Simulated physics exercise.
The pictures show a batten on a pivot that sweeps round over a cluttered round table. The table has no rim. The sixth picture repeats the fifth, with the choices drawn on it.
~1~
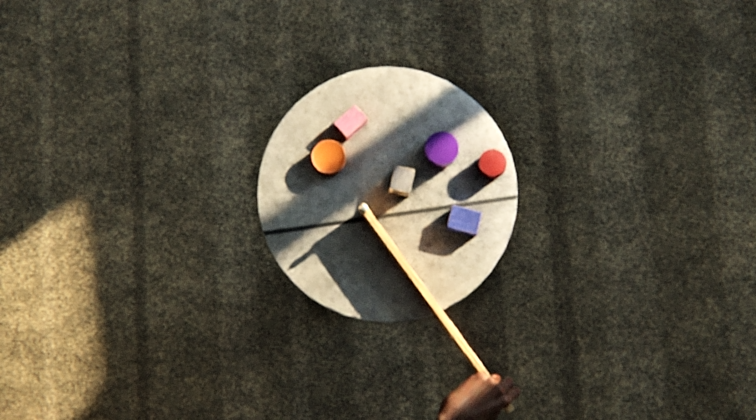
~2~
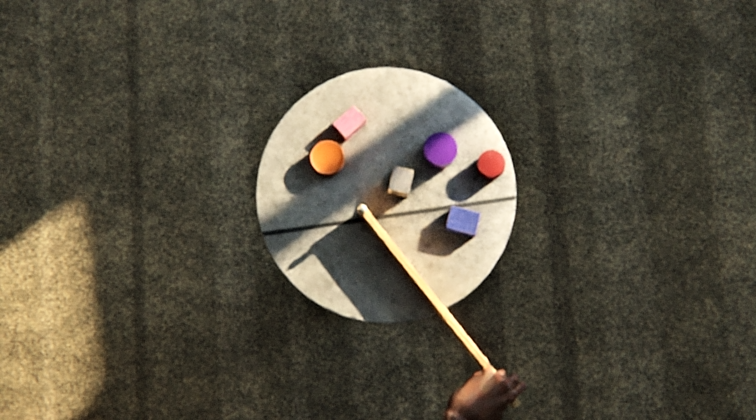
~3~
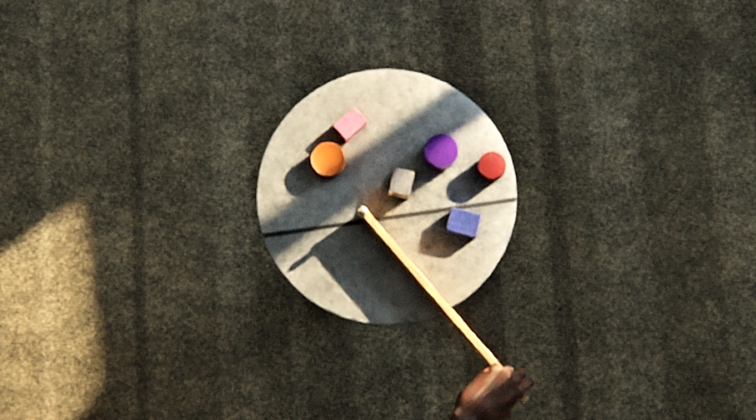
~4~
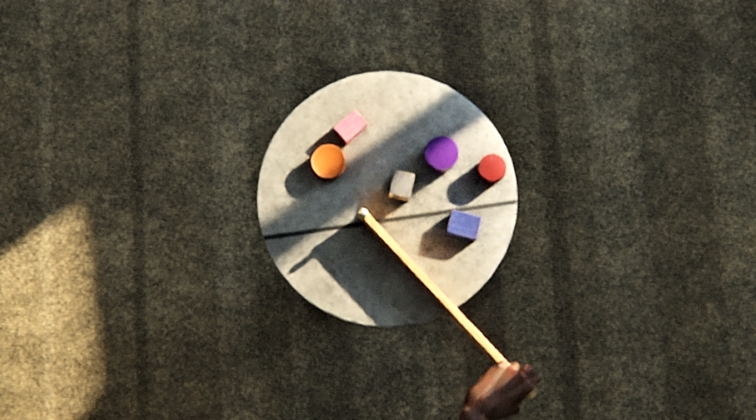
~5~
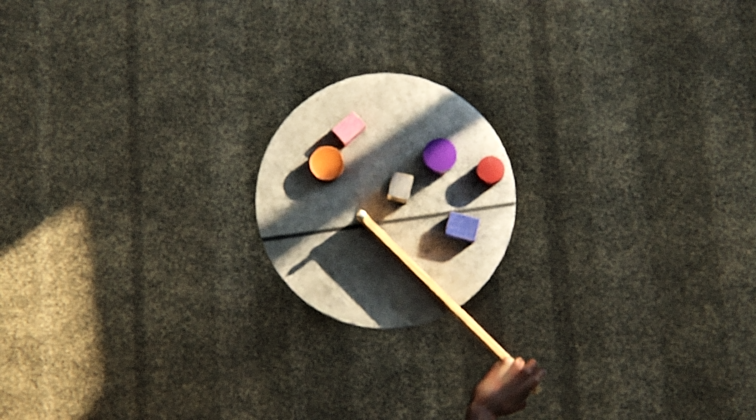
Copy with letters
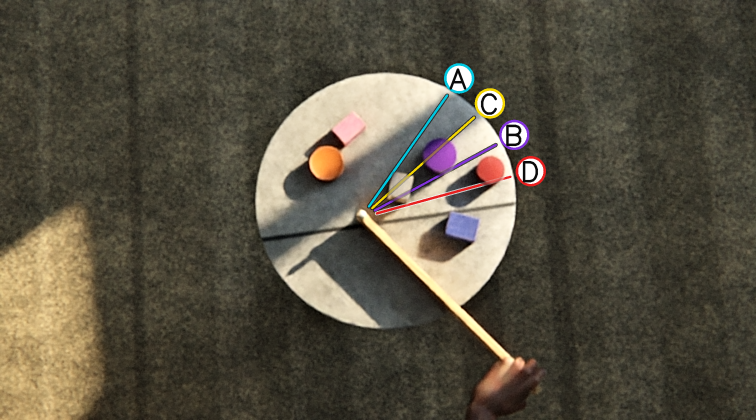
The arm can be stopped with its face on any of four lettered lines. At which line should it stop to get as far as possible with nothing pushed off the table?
A.
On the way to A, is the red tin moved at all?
Yes.
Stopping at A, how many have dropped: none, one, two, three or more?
In all, none.
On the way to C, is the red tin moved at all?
By then, yes.
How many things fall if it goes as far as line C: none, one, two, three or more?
The count is none.
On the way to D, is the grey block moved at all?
By then, no.
On the marked copy, A at (408, 151); B at (436, 177); C at (424, 163); D at (444, 195).
With A. Early on, arm (445, 228); blue block (463, 218); red tin (490, 171).
Further on, arm (436, 178); red tin (479, 140); purple pot (430, 136).
At the end, arm (410, 150); red tin (435, 87); purple pot (396, 99); nothing has fallen.
As for the rest, B is safe but short; C is safe but short; D is safe but short.
